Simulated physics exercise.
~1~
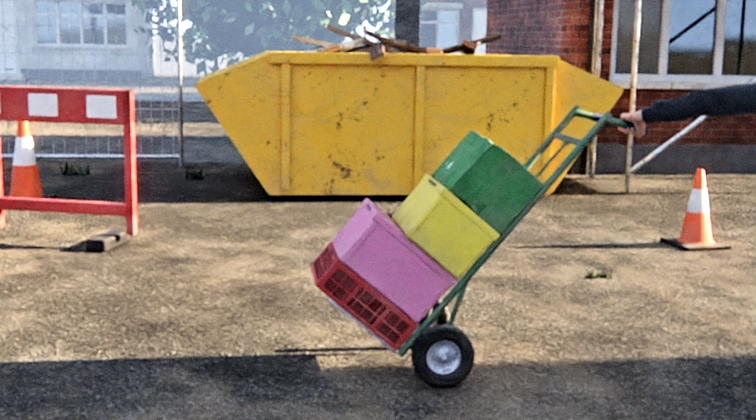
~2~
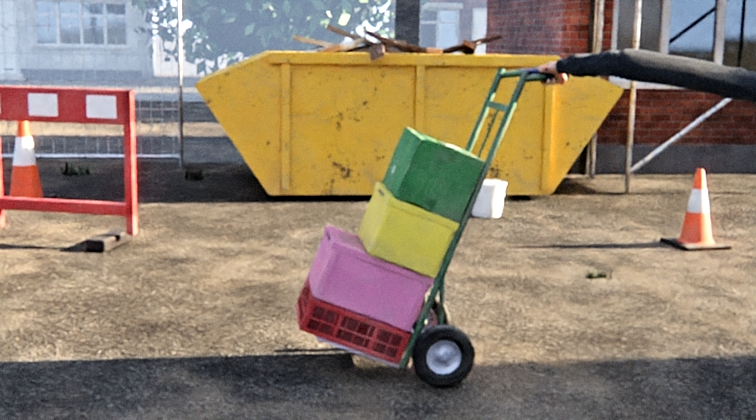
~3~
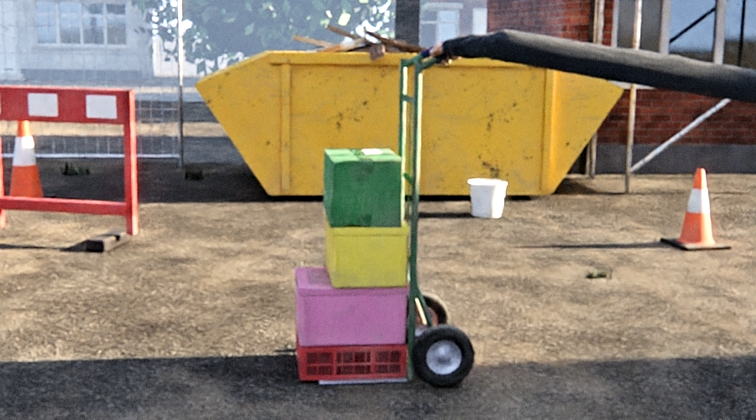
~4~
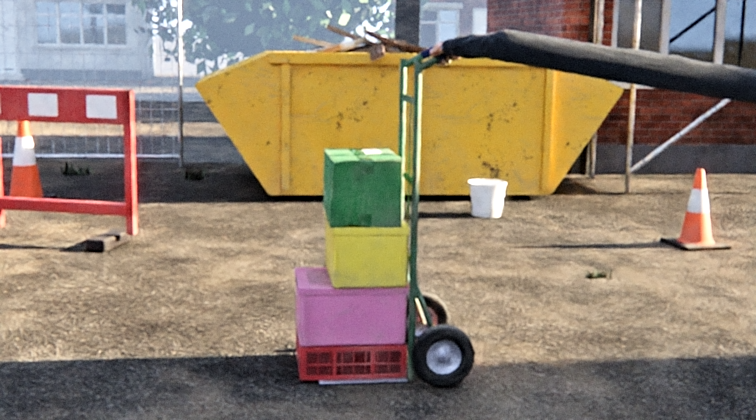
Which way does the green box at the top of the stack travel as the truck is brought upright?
The green box moves to the left as the truck swings up to its upright position.
